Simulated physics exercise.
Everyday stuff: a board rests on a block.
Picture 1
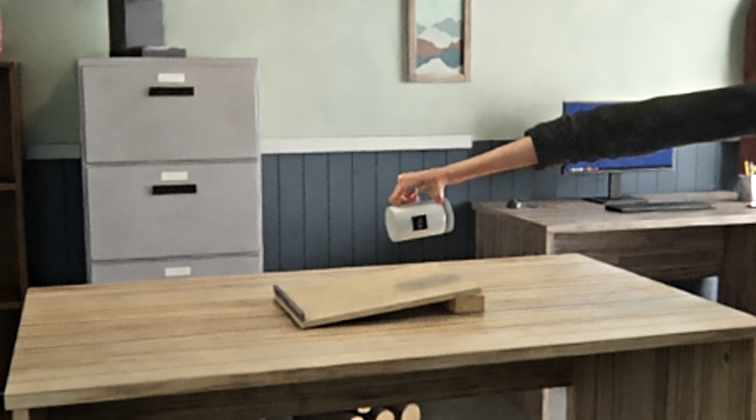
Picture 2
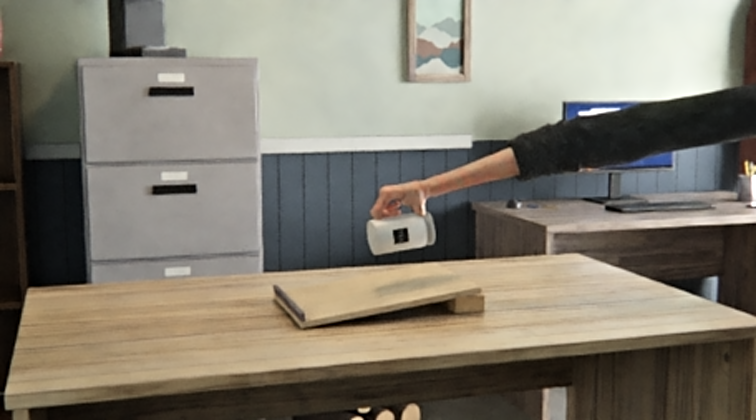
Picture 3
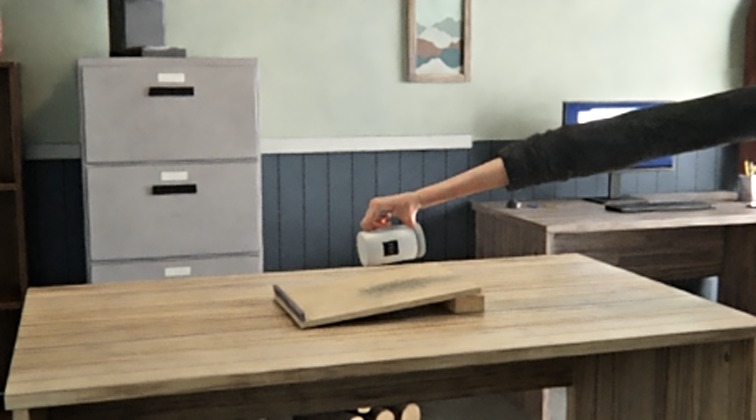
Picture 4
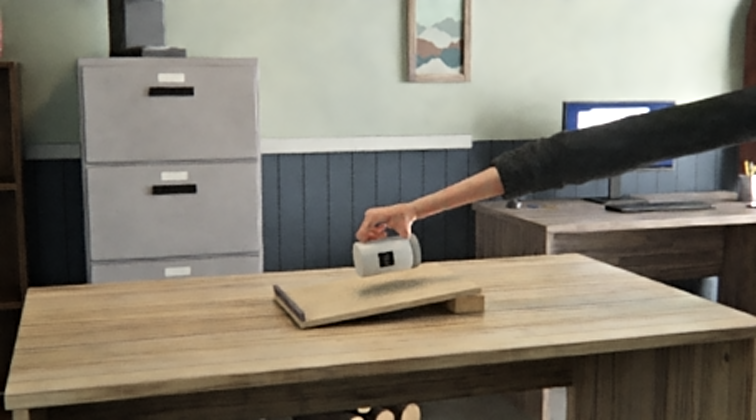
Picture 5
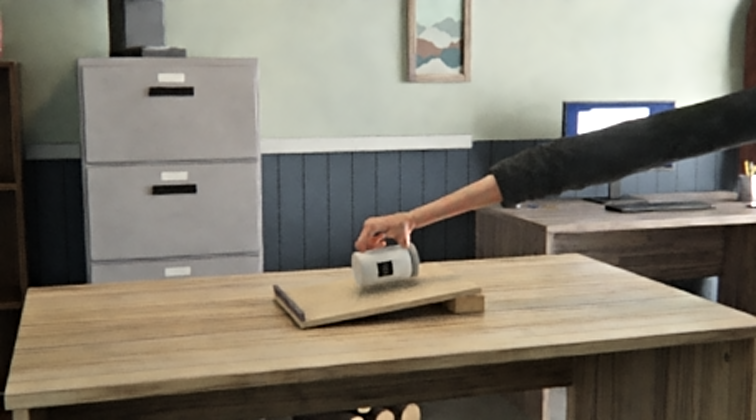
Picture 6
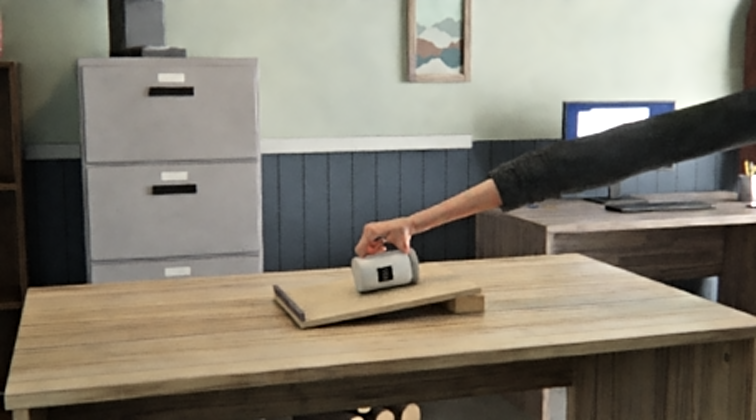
The clip shows a hand holding a white jar on its side above a tilted board propped on a block on a wooden table; the arm moves left, then lowers the jar onto the board, still gripping it.
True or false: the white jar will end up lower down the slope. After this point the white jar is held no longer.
False.
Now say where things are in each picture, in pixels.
On its way; white jar (419, 220), in the first frame.
On its way; white jar (401, 233), in the second frame.
On its way; white jar (391, 245), in the third frame.
On its way; white jar (387, 255), in the fourth frame.
On its way; white jar (385, 265), in the fifth frame.
Set down, still held; white jar (385, 270), in the sixth frame.
Then, 0.20 s on from there, no change.
Then, 0.50 s on from there, white jar resting near (385, 270).
In the end, it is unmoved. At the end, from the last picture's camera, white jar near (385, 270). The white jar remains at rest.
